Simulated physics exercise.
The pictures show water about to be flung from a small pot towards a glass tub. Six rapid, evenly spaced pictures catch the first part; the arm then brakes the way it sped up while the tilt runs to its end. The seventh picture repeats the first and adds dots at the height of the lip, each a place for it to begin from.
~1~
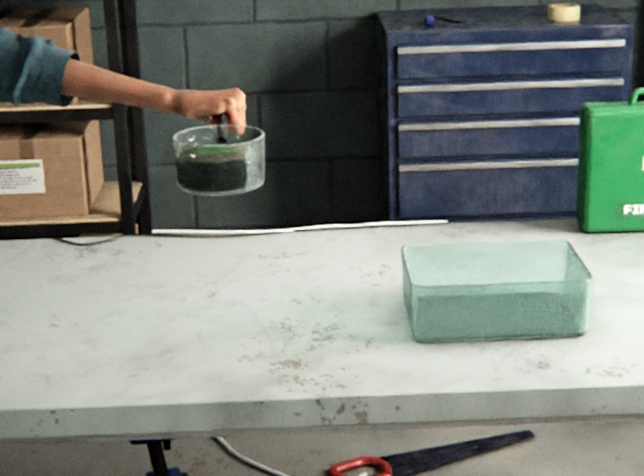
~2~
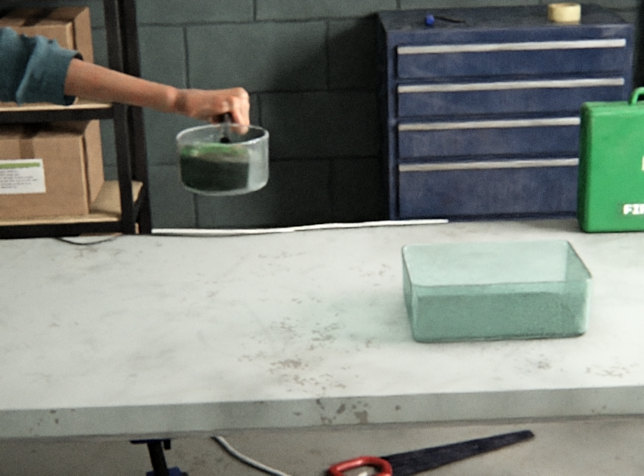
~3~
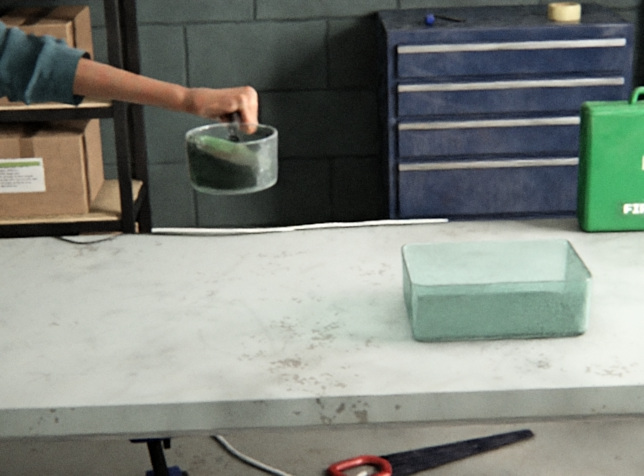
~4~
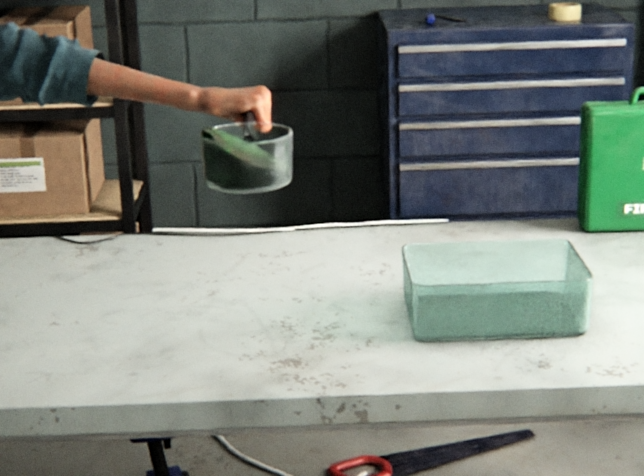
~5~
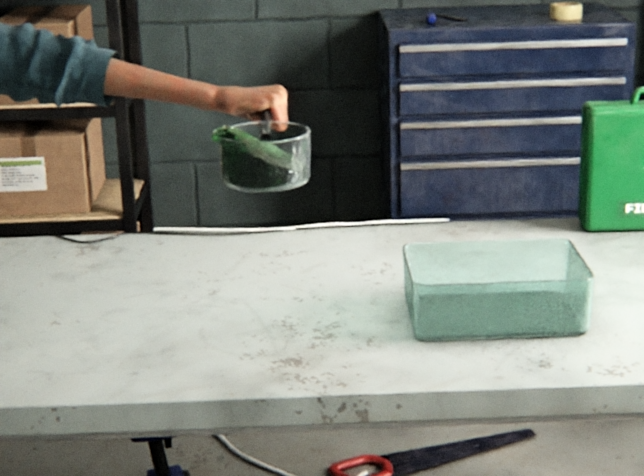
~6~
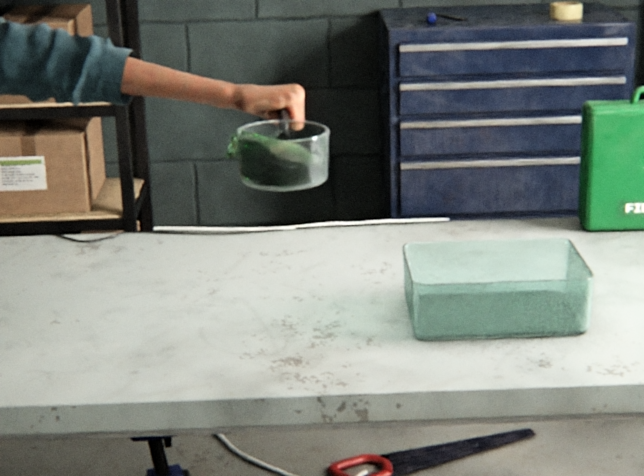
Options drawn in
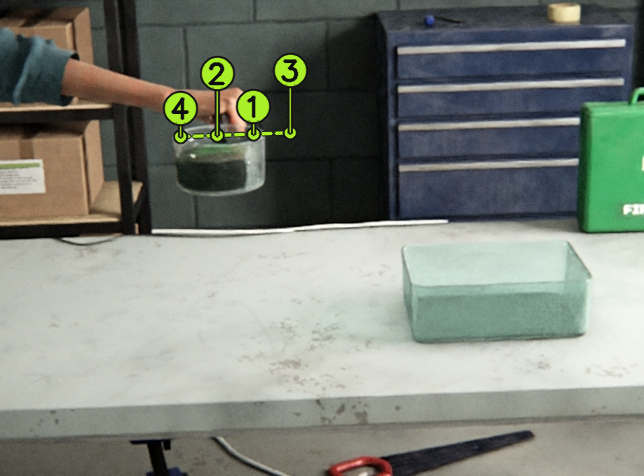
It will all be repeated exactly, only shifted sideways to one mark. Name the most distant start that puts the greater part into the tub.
Take 3.
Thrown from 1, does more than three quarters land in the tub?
No, less.
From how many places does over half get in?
One.
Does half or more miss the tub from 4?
Yes, it does.
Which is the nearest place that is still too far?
Place 1.
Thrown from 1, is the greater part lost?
Yes, that goes wrong.
On the marked copy, 1 at (253, 134); 2 at (217, 135); 3 at (290, 132); 4 at (180, 136).
With 1, about 34 % lands in the tub, 59 % falls short and 6 % goes beside or beyond.
With 2, about 16 % lands in the tub, 82 % falls short.
With 3, about 79 % lands in the tub, 14 % falls short and 8 % goes beside or beyond.
With 4, about 0 % lands in the tub, 100 % falls short.
